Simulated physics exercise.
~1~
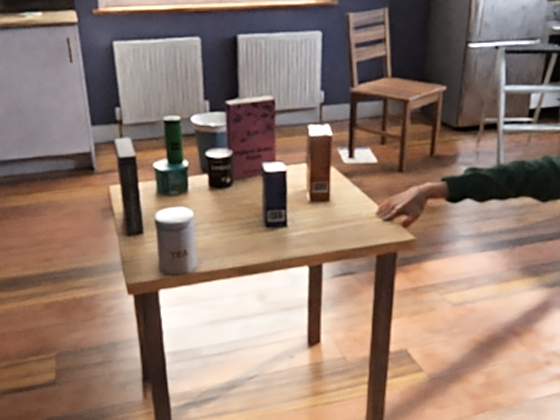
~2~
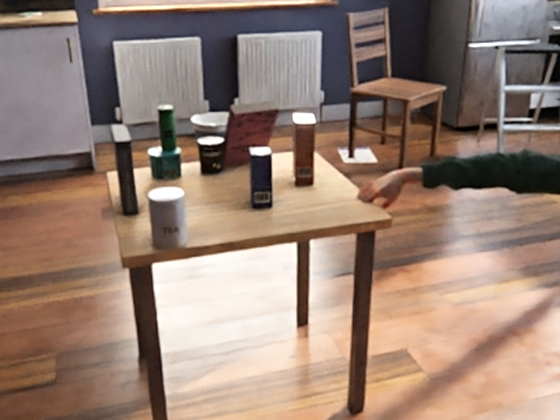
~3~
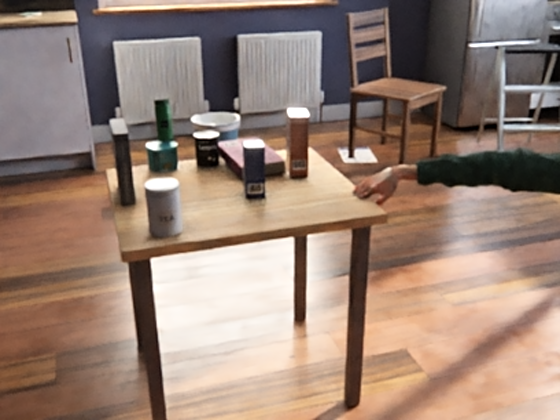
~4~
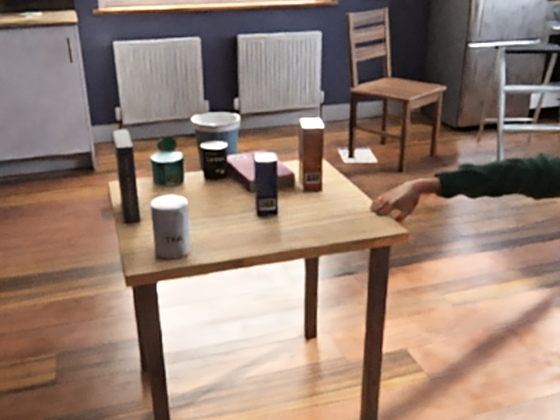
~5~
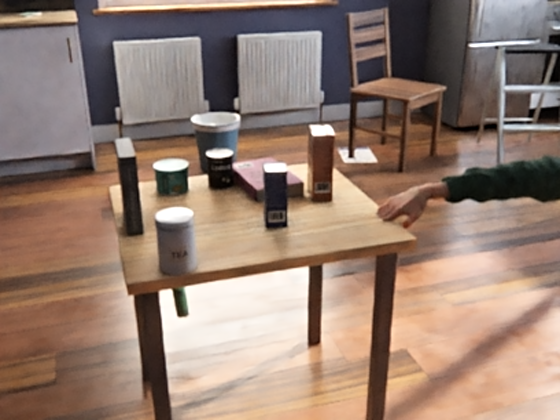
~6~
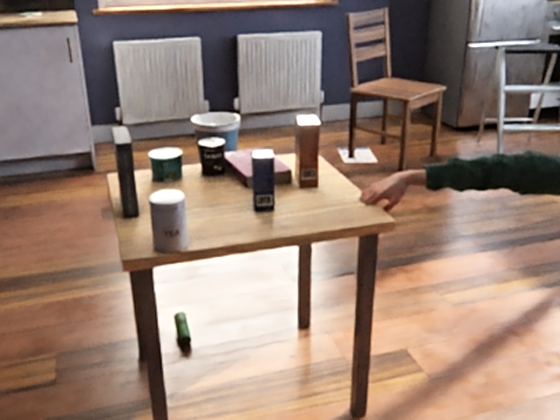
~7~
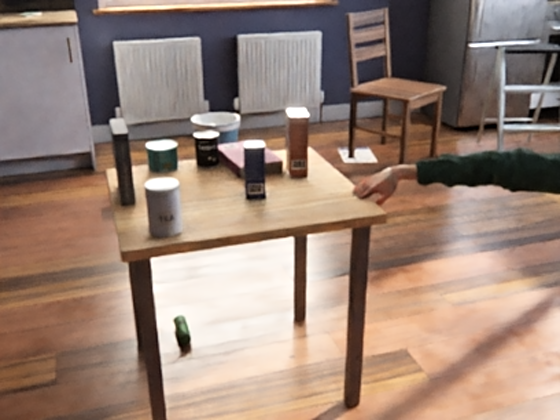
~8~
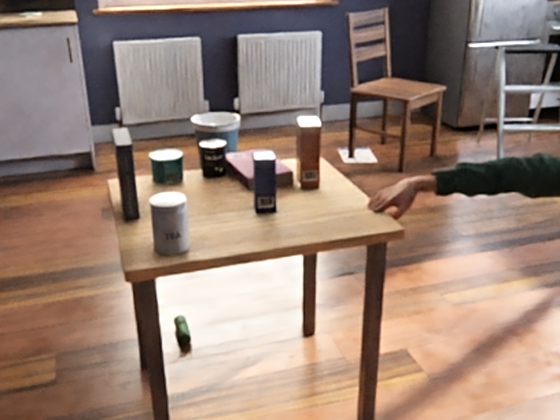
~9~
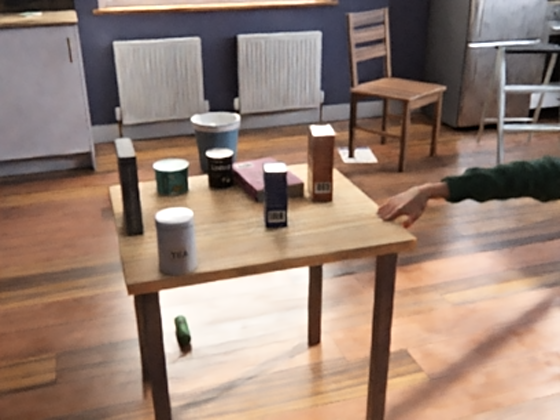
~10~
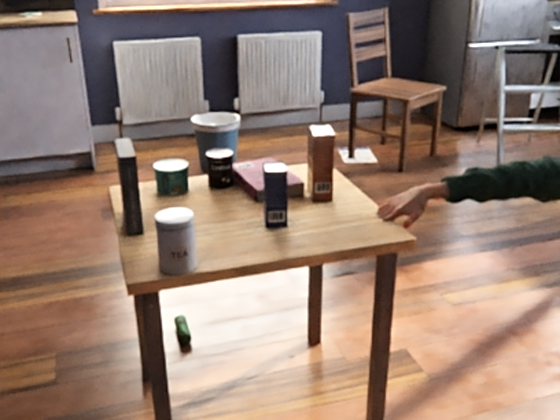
Small wooden table being shoved back and forth by a hand, pink book toppling flat and green shaker falling to the floor.
